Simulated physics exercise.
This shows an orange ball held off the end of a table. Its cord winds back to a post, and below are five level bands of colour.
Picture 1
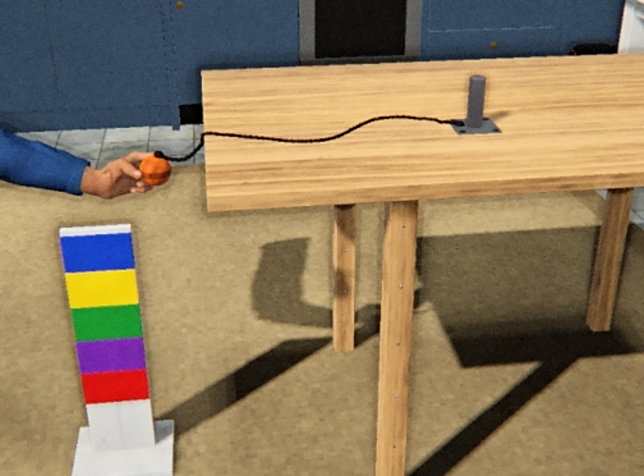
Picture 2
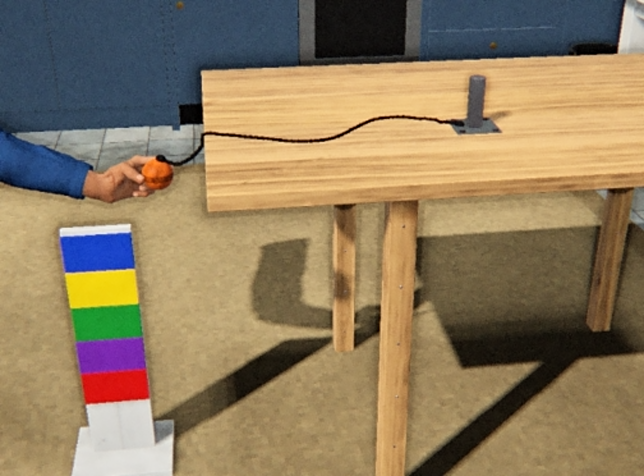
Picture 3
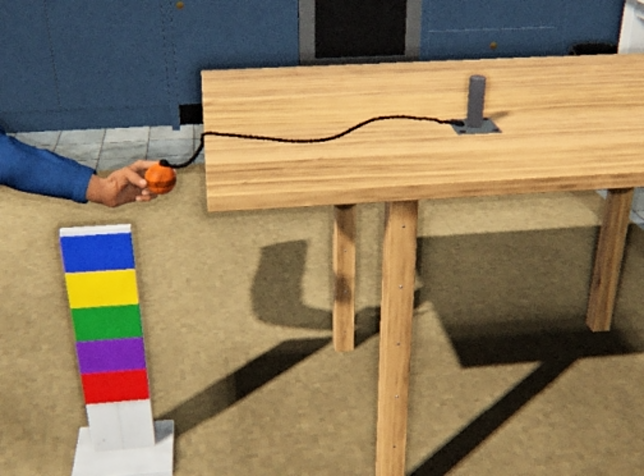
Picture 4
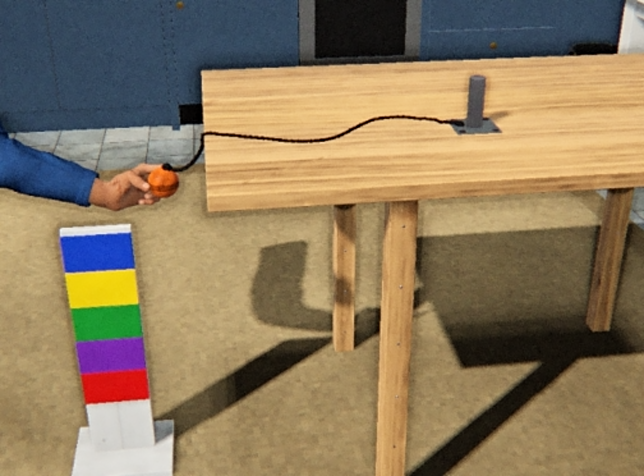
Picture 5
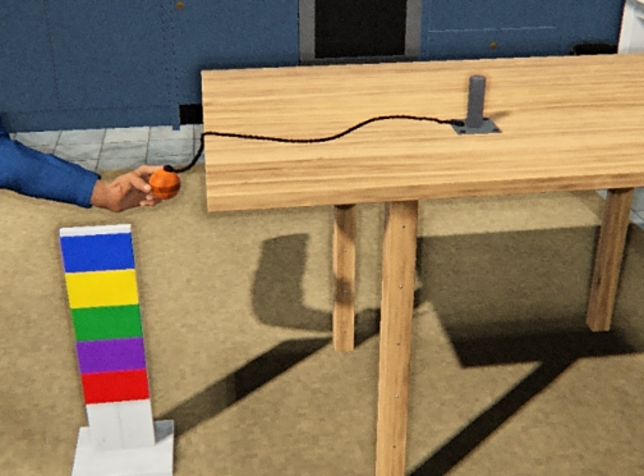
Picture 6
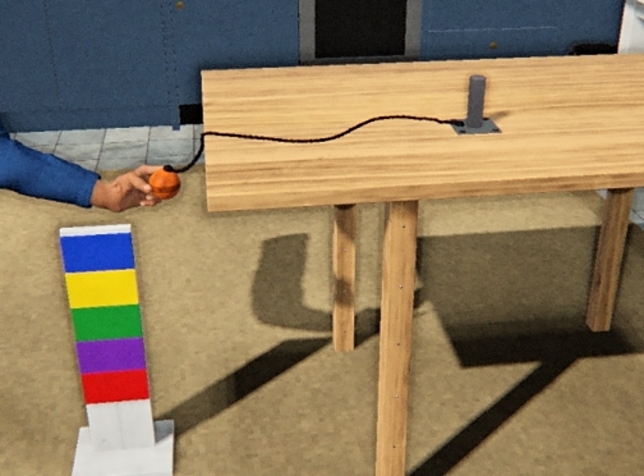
A hand in a blue sleeve reaches in from the left, seen from slightly above, in a room with a tan floor and blue wall panels. It holds an orange ball off the left end of a wooden table, a black cord winding back to a grey post, with blue, yellow, green, purple and red bands below. The hand lowers the ball slightly, drifting right, then stays still.
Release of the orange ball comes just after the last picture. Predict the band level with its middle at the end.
Prediction: Blue.
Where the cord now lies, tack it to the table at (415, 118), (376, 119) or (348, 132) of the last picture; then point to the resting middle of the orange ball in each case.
Expect roughly (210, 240) for the first, (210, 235) for the second and (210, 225) for the third.
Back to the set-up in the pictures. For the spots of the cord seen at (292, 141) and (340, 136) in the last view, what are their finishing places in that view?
In that view they sit near (254, 133) and near (306, 132).
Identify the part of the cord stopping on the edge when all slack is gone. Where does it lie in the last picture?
Roughly (242, 137).
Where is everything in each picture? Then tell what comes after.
The first picture shows orange ball (156, 170); blue (98, 255); yellow (102, 290); green (107, 324); purple (111, 357); red (116, 388).
The second picture shows orange ball (158, 175); cord through (436, 120) (377, 119) (335, 137) (273, 140) (211, 135).
The third picture shows orange ball (161, 179).
The fourth picture shows orange ball (164, 183); cord through (436, 120) (377, 119) (335, 137) (273, 140) (211, 135).
The fifth picture shows orange ball (165, 184).
The sixth picture shows orange ball (165, 184); cord through (436, 120) (377, 119) (335, 137) (273, 140) (211, 135).
Soon after, ball near (205, 239); level with blue.
Then, ball near (219, 247); level with blue.
At rest, ball near (213, 249); level with blue. At blue.
